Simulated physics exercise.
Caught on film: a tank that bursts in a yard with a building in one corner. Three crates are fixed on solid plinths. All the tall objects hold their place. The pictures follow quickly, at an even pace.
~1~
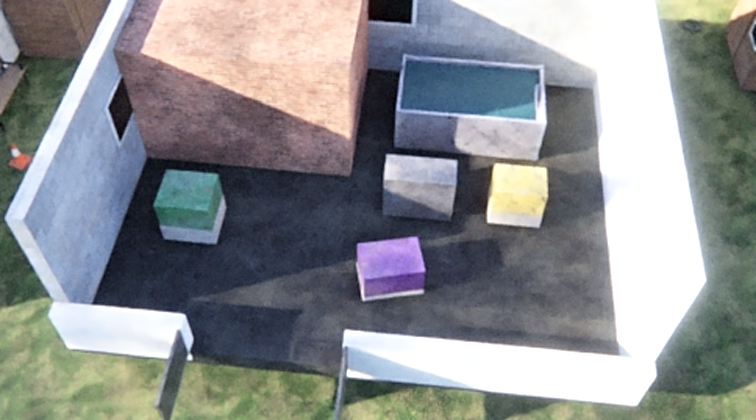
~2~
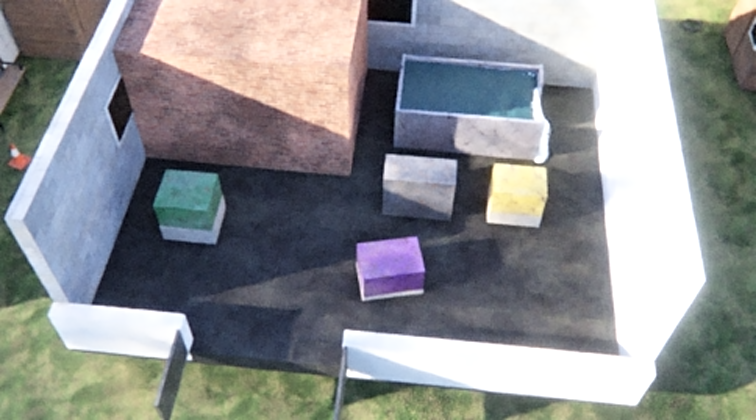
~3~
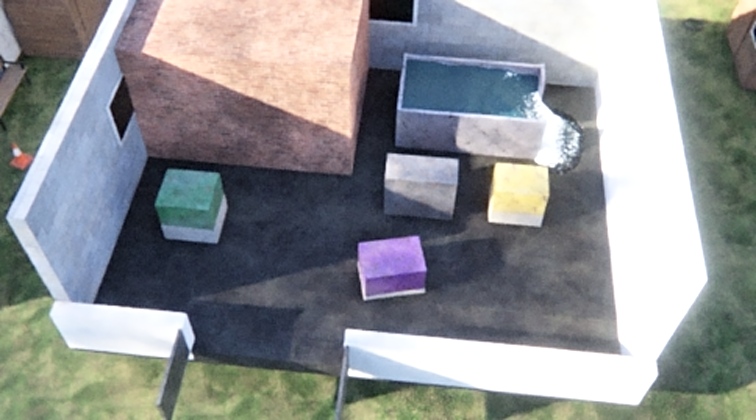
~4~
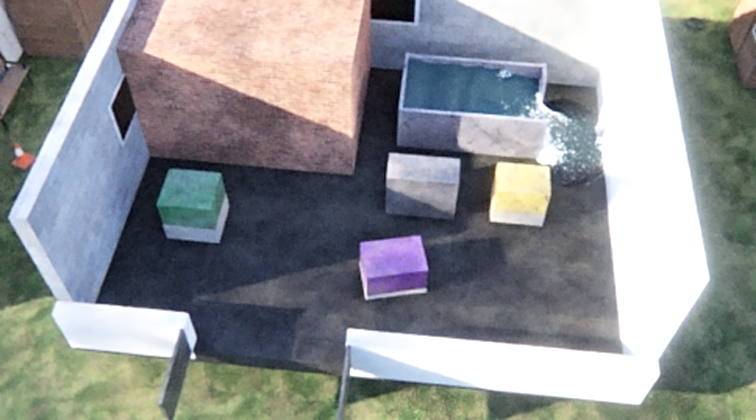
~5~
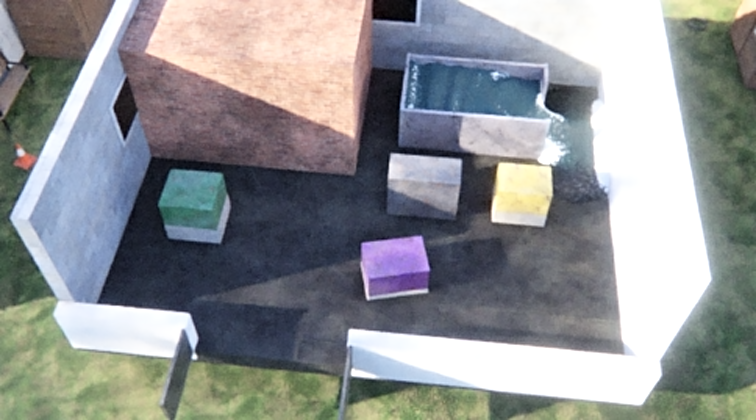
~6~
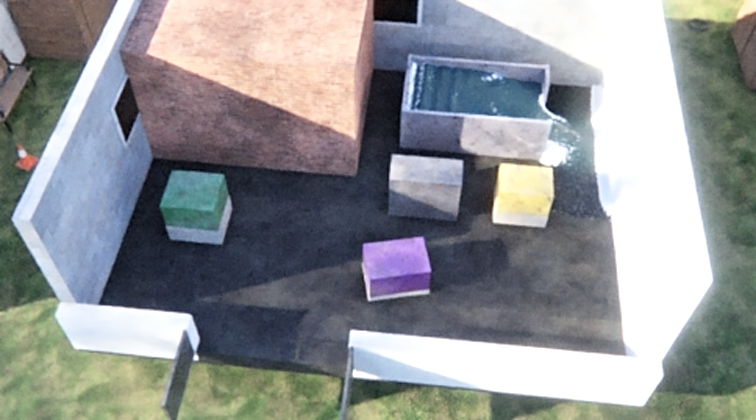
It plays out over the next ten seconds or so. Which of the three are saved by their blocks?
One by one: The purple crate gets wet; the green crate stays dry; the yellow crate stays dry.
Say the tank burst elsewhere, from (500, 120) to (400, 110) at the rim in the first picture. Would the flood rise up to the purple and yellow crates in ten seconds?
One by one: The purple crate is topped; the yellow crate ends up wet.
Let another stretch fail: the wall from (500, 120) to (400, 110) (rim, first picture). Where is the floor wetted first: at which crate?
I say the yellow crate.
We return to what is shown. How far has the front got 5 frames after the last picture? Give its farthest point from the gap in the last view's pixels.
I would point to (617, 330).
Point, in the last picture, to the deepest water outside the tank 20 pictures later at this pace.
At about (374, 69).
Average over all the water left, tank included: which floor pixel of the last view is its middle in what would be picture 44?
Roughly at (465, 197).
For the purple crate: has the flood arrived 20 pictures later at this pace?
Then: Purple: Touched.
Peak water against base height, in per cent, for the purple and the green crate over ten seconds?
About 210 and 20 per cent.
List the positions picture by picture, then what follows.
In the first frame, still water in the tank at (471, 91).
In the second frame, the front is at (537, 163), out from the gap at (535, 125).
In the third frame, the front is at (578, 129), out from the gap at (536, 127).
In the fourth frame, water pours out at (538, 128) and has run to (597, 119).
In the fifth frame, water pours out at (539, 128) and has run to (606, 195).
In the sixth frame, water pours out at (540, 129) and has run to (610, 217).
A moment on, water covers 15 % of the floor; the purple crate not reached, the green crate not reached, the yellow crate water round its plinth.
Next, water covers 30 % of the floor; the purple crate not reached, the green crate not reached, the yellow crate water round its plinth.
Then, water covers 50 % of the floor; the purple crate water round its plinth, the green crate not reached, the yellow crate water round its plinth.
Later, water covers 85 % of the floor; the purple crate water round its plinth, the green crate water round its plinth, the yellow crate water round its plinth.
In the end, water covers 100 % of the floor; the purple crate was topped, the green crate stayed above the water, the yellow crate stayed above the water.
